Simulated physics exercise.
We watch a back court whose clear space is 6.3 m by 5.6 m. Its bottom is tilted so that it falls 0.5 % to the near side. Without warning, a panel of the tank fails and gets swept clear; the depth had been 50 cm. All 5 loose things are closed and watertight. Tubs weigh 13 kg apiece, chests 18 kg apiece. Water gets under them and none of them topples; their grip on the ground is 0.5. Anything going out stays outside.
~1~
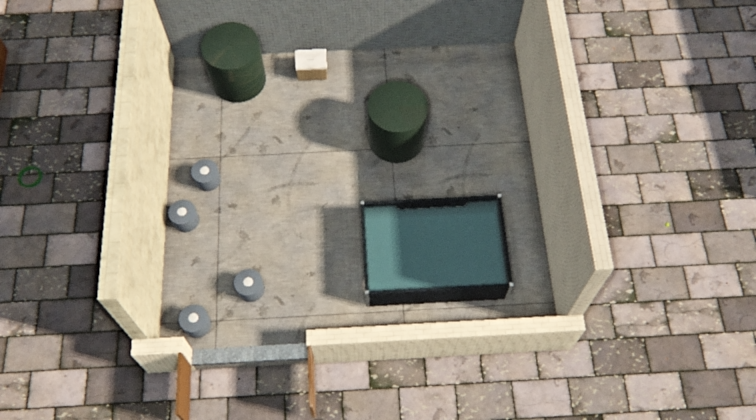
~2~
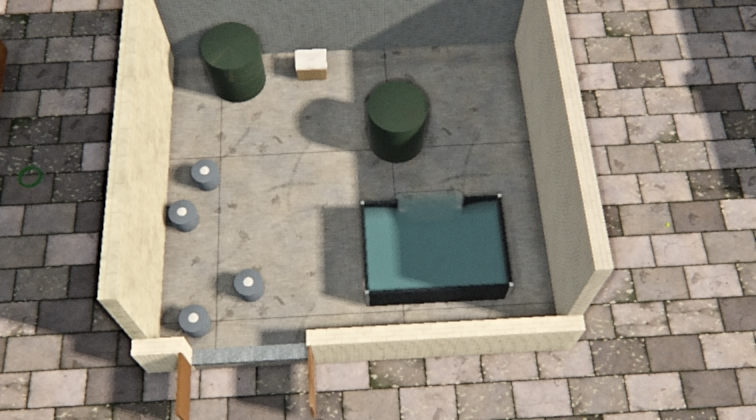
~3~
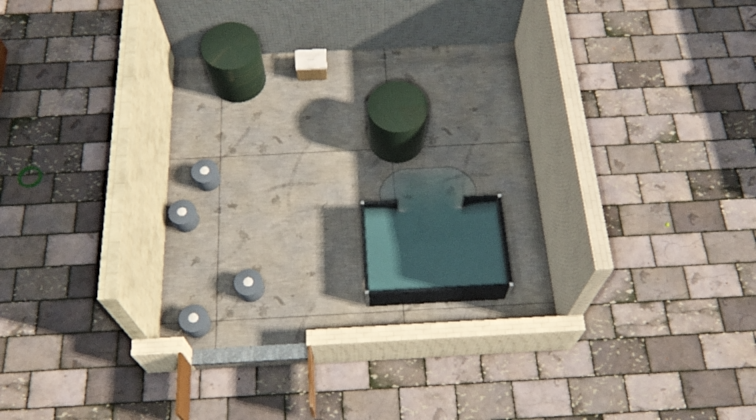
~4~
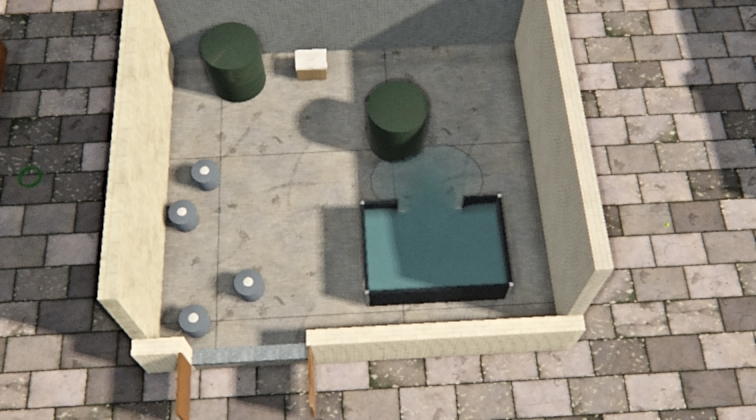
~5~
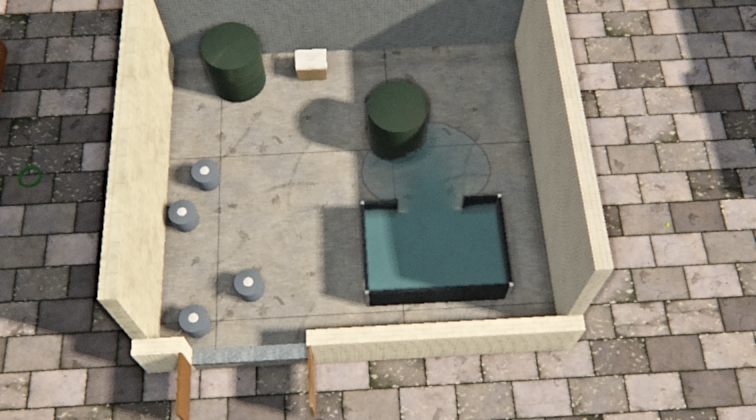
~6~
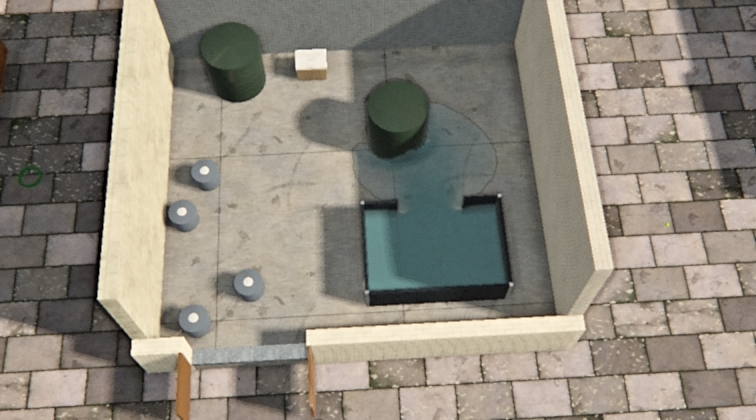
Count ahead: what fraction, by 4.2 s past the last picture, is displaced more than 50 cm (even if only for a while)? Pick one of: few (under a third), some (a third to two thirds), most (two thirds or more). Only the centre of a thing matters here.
Few.
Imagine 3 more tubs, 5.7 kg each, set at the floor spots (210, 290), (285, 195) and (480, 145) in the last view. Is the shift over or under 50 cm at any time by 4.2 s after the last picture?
Reading them off in order: Not beyond, clears the mark, clears the mark.
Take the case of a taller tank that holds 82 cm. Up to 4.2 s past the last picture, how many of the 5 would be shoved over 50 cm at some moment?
In that case 2 of them.
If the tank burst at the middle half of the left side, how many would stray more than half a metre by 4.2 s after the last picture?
Then 4 of them would.
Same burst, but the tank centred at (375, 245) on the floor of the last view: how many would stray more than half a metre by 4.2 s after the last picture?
That gives 1 of them.
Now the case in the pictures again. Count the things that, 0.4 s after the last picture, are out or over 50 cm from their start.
By that point, 0.
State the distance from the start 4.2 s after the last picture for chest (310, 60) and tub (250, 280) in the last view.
Shifts in order: 20 cm; 0 cm.
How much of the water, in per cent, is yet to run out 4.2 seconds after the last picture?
Close to 100 in a hundred parts remain.
Then, 0.4 s after the last picture 0 of 5 are over 50 cm from their spots; 0 afloat.
Then, 1.5 s after the last picture 0 of 5 are over 50 cm from their spots; 0 afloat.
Then, 2.8 s after the last picture 0 of 5 are over 50 cm from their spots; 0 afloat.
Then, 4.2 s after the last picture 0 of 5 are over 50 cm from their spots, and 0 have been at some point; 0 afloat.
